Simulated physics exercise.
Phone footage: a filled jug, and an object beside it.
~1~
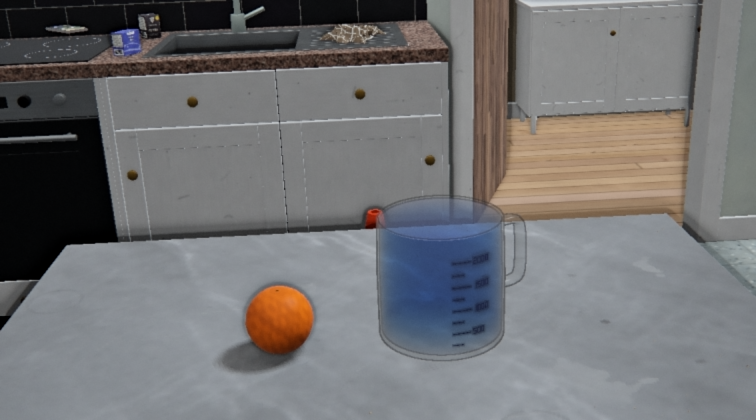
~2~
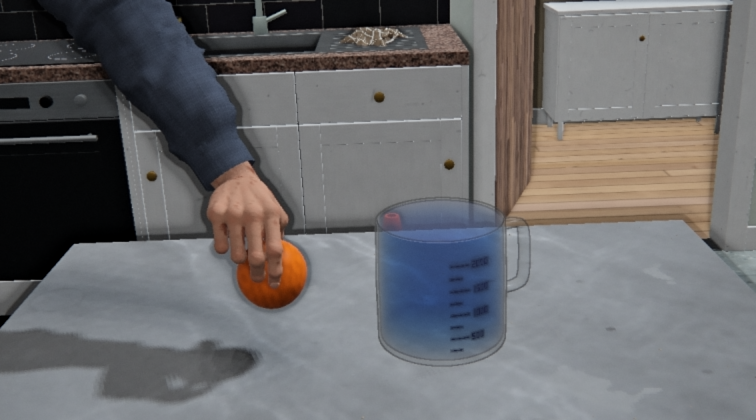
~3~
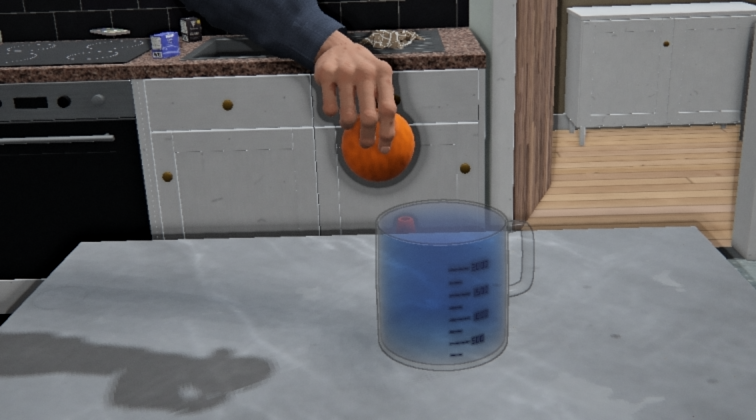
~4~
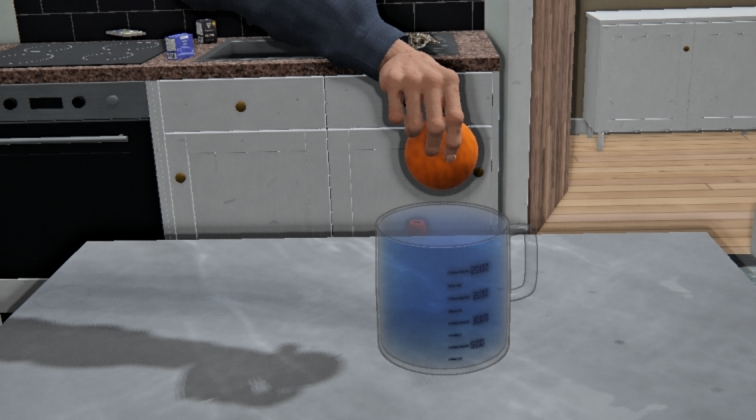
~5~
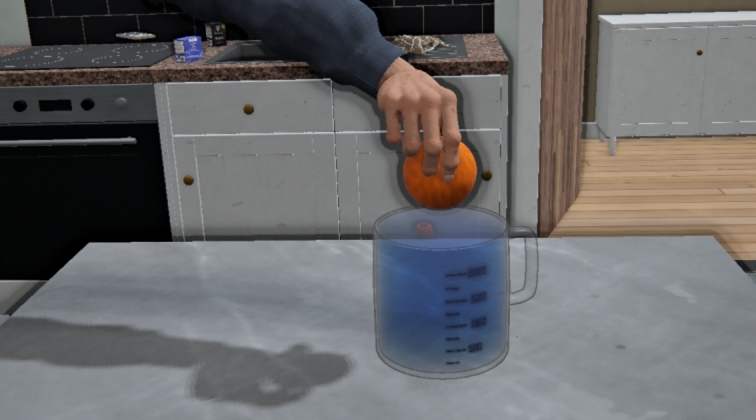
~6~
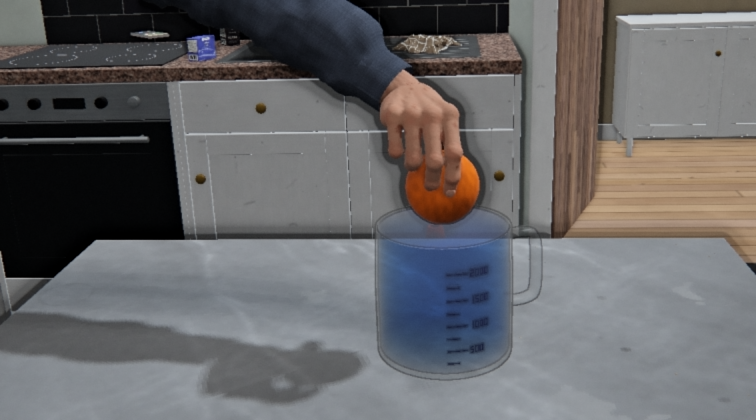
At first, an orange sits on a grey countertop to the left of a clear jug nearly full of blue liquid. A hand reaches in from the upper left, grasps the orange and lifts it rightward over the jug, then lowers it to just above the liquid's surface, still gripping it.
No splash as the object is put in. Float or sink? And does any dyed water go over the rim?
Object: Afloat; jug: Spill.
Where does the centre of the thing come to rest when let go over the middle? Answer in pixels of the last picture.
It ends up around (443, 243).
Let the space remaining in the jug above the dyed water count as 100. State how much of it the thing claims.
350 %.
Soon after, the orange enters the dyed water; the jug is full to the brim; some has gone over the rim.
Later, the orange comes up again; the jug is full to the brim; some has gone over the rim.
In the end, the orange floats; the jug is full to the brim; some has gone over the rim.
